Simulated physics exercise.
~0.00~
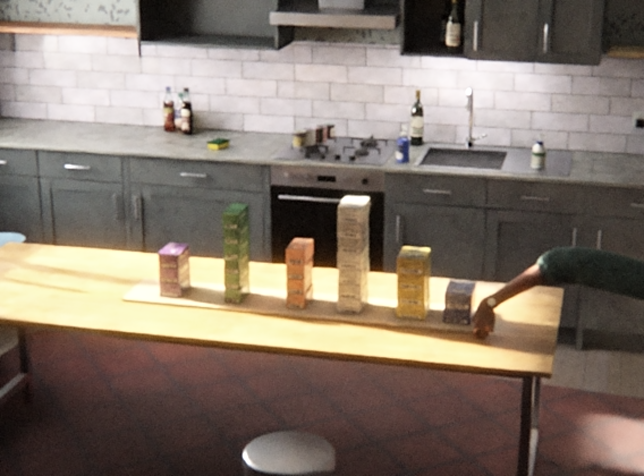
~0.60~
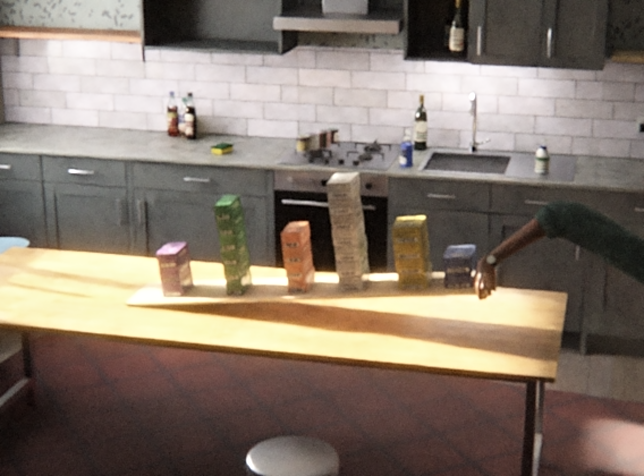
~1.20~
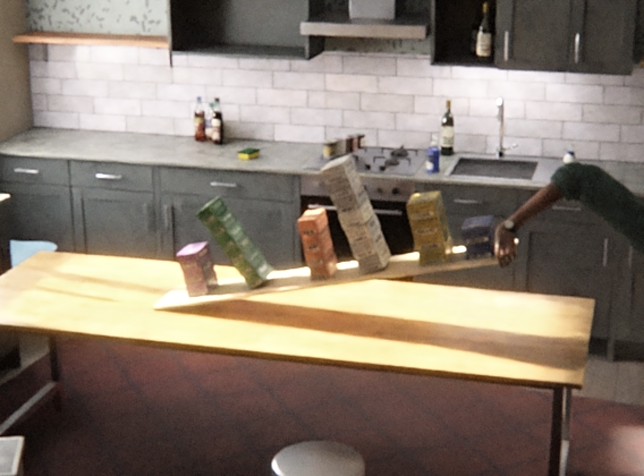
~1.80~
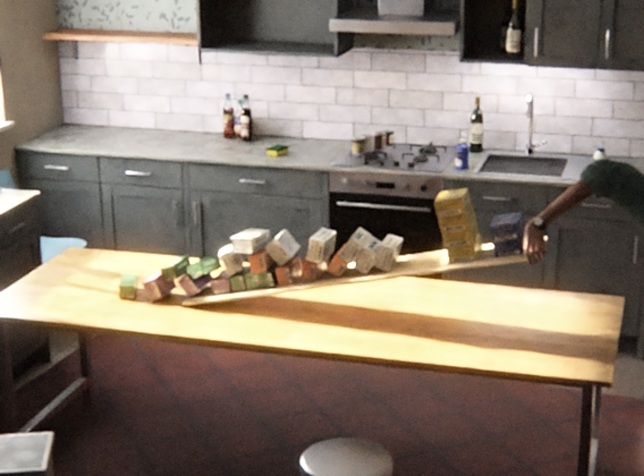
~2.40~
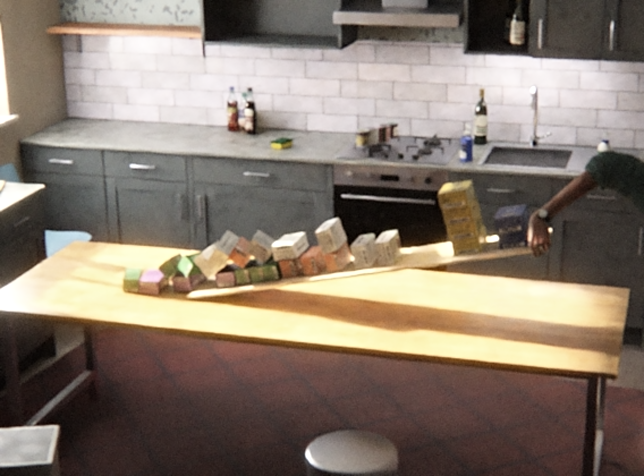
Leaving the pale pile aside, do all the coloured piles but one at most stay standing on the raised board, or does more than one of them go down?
More than one goes down. The purple, green and orange piles collapse towards the low end, while the yellow and blue ones stay standing.
